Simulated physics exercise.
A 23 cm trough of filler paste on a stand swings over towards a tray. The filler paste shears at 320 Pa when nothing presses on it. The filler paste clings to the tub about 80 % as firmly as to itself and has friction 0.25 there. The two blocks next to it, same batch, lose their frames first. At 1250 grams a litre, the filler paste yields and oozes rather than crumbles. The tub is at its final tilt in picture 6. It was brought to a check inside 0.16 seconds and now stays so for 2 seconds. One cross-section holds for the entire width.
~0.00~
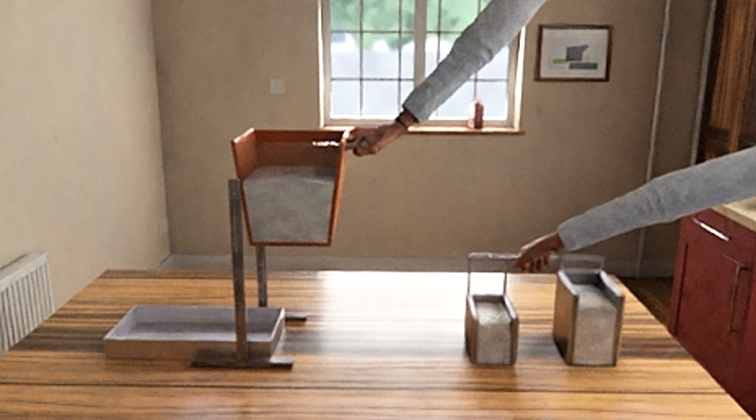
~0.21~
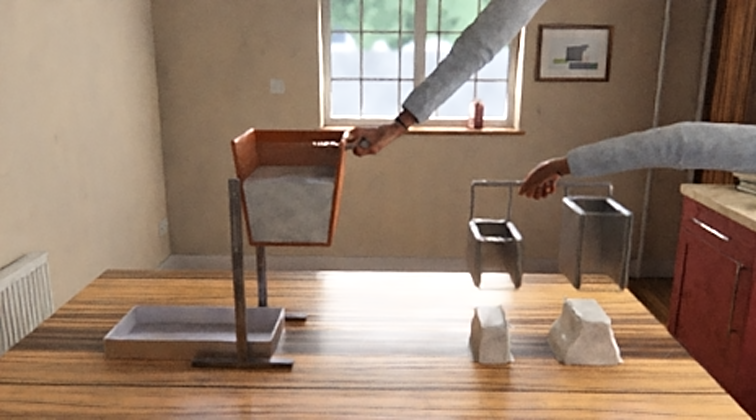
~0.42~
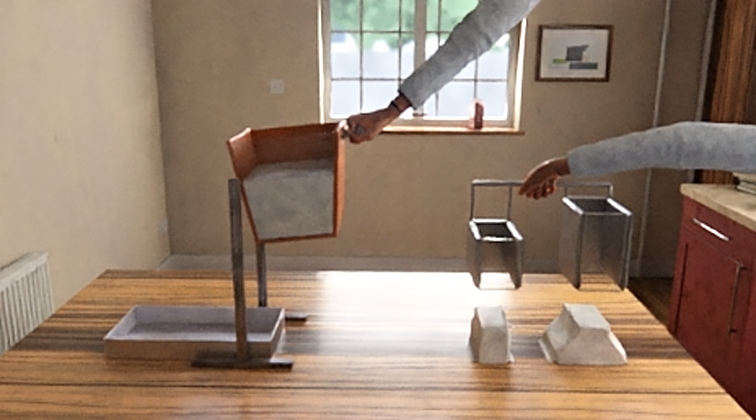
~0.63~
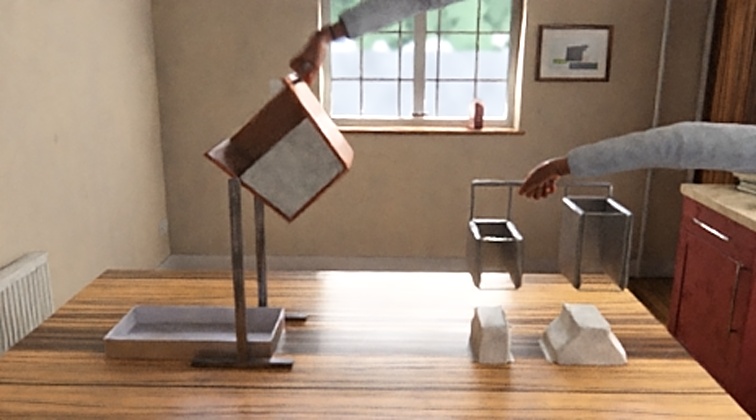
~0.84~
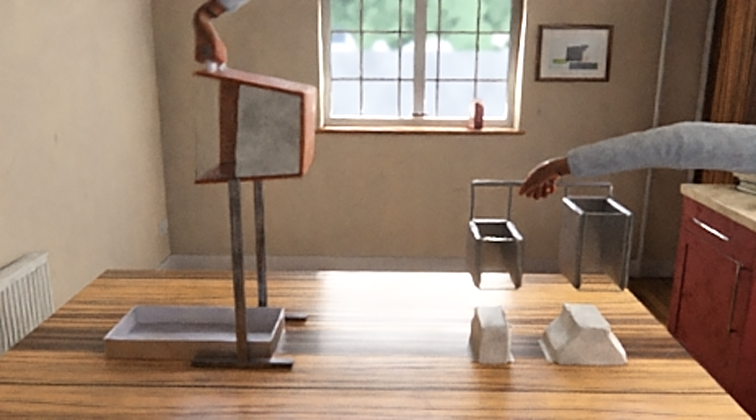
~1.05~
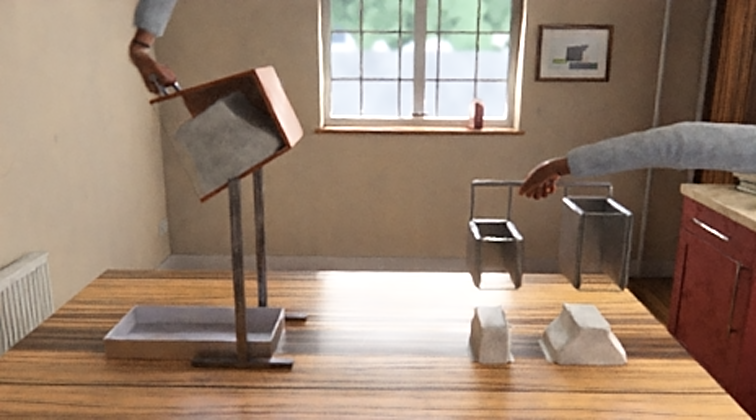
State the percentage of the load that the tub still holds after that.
The tub still holds roughly 0 %.
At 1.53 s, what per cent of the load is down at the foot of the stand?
By then close to 100 % is down.
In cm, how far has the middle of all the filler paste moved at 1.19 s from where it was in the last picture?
It has moved around 15 centimetres.
By 1.19 s, the tub is at 114 degrees and holds 37 %.
By 1.36 s, the tub is at 114 degrees and holds 0 %.
By 1.53 s, the tub is at 114 degrees and holds 0 %.
By 1.70 s, the tub is at 114 degrees and holds 0 %.
By 3.05 s, at the end, the tub is at 114 degrees and holds 0 %.
